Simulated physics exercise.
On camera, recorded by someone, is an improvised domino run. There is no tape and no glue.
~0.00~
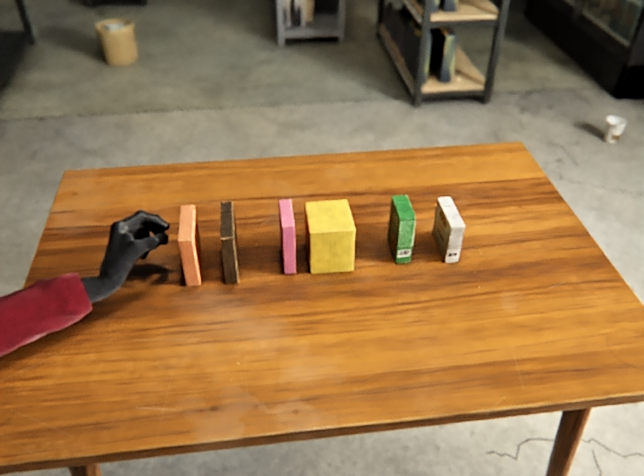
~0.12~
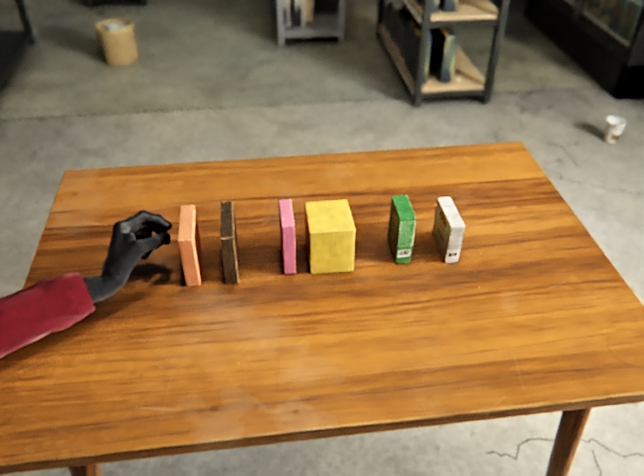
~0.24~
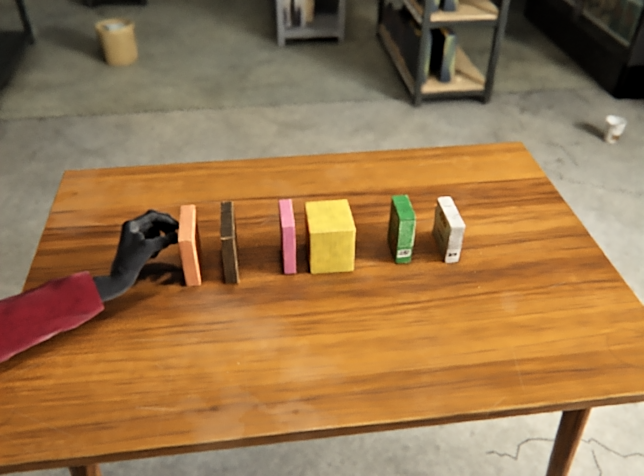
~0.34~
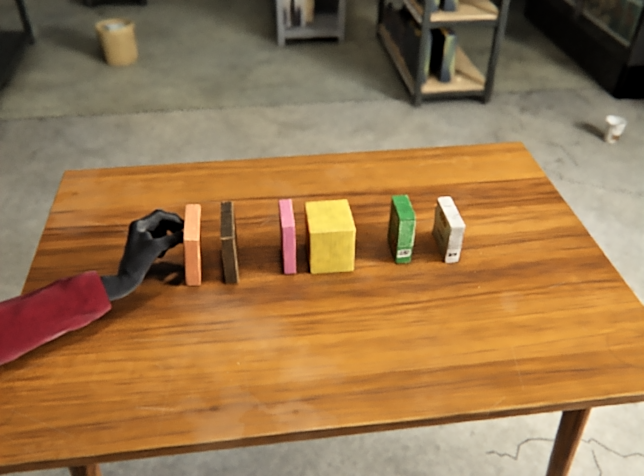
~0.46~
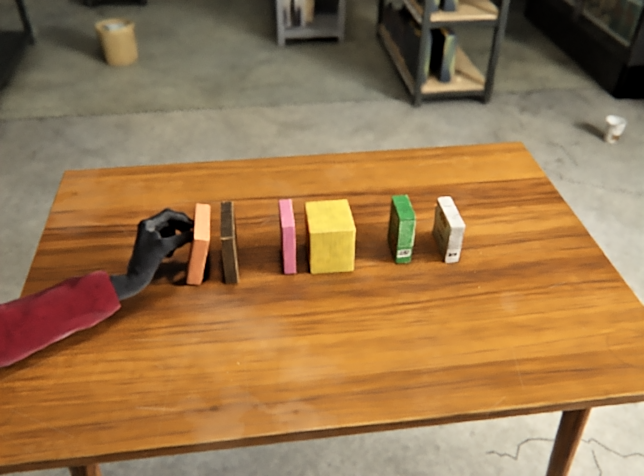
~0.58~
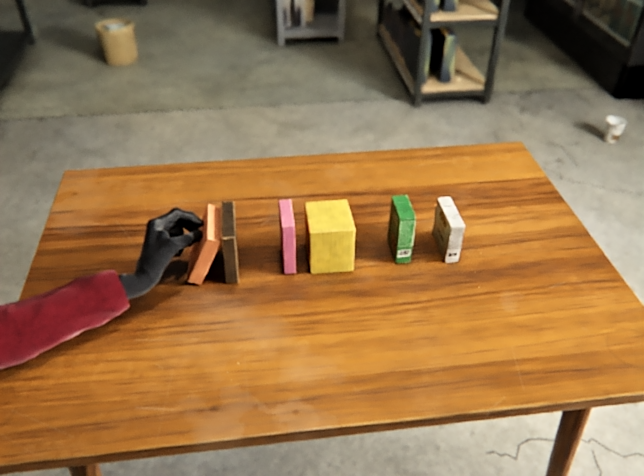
At first, a black-gloved hand in a red sleeve hovers left of a spaced row of upright blocks and packets on a wooden table. The hand moves right and pushes the orange board, which tilts rightward until it leans against the black board, while the other pieces stay standing.
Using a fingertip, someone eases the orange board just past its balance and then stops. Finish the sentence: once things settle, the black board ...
Once things settle, the black board has toppled.
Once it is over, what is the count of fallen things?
2.
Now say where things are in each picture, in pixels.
Black board (229, 243); pink block (287, 237), in the first frame.
Yellow block (329, 237); pink block (287, 237), in the second frame.
Green packet (401, 229); yellow block (329, 237), in the third frame.
Orange board 5° over; pink block (287, 237); green packet (401, 229), in the fourth frame.
Orange board 15° over; yellow block (329, 237); pink block (287, 237), in the fifth frame.
Orange board 26° over; black board (230, 242); green packet (401, 229), in the sixth frame.
After 0.98 s, orange board 62° over; black board tipped 53° from how it was near (256, 245); pink block tipped 5° from how it was.
After 1.18 s, orange board 71° over; black board on its side near (266, 258); pink block slid a little.
After 2.48 s, orange board 72° over; black board on its side near (266, 257); pink block slid a little.
At rest (3.7 s), tipped over on the table, black board; the other 3 in place. Seen from the same camera at the end, black board near (266, 257).
